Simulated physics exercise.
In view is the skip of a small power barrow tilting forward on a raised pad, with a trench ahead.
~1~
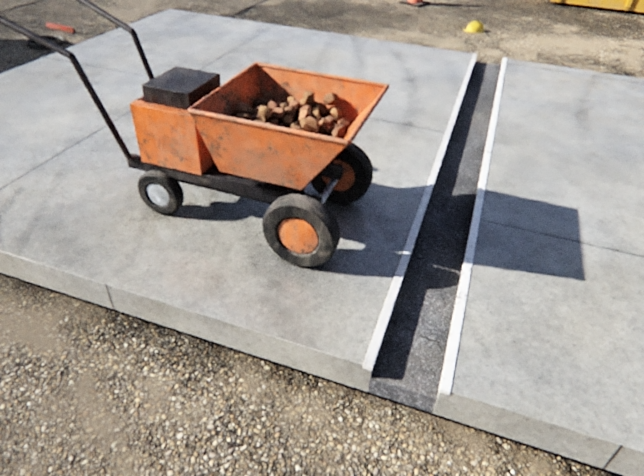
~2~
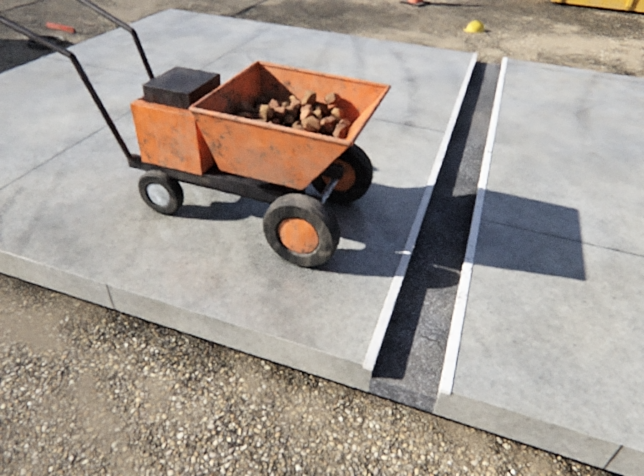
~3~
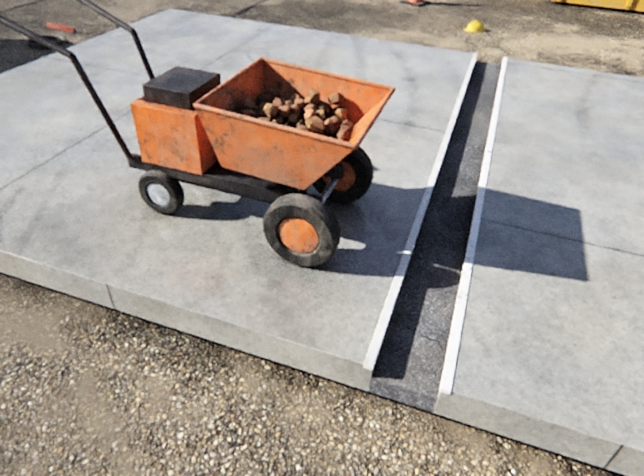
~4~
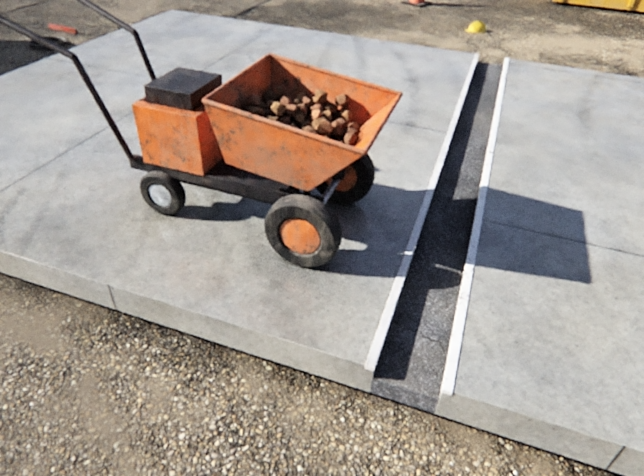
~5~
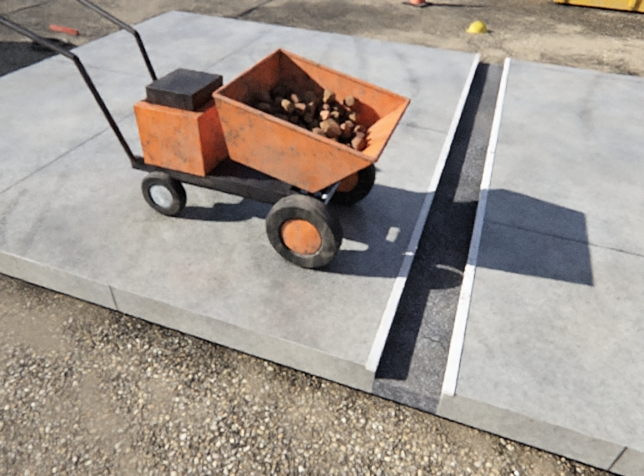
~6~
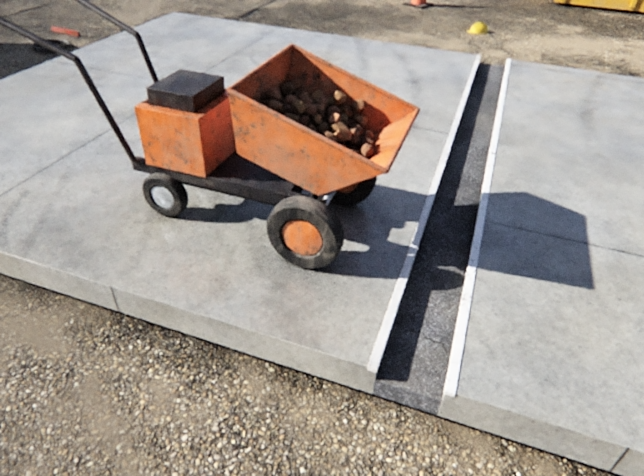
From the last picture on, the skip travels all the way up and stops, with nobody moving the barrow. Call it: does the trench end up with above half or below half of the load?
It ends up with above half.
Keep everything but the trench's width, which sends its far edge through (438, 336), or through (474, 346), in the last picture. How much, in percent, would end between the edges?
First try: About 50 %; second try: About 70 %.
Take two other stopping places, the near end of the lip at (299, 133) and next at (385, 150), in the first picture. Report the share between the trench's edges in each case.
About 50 percent at the first place and about 20 percent at the second.
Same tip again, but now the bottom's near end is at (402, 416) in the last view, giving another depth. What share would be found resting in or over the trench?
About 90 percent.
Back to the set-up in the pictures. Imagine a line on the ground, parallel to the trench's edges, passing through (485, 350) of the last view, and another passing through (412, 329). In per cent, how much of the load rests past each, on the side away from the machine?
Around 10 in a hundred for the first, 70 in a hundred for the second.
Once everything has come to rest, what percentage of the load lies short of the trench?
It works out to roughly 0 percent.
Shortly afterwards, skip tipped steeply; the whole lot in the skip.
Next, skip tipped steeply; all but a few in the skip; a little in or heaped over the trench.
Some moments later, skip tipped right over; near a third in the skip; near half in or heaped over the trench; a little beyond it.
In the end, skip tipped right over; a little in the skip; near two thirds in or heaped over the trench; near a quarter beyond it.
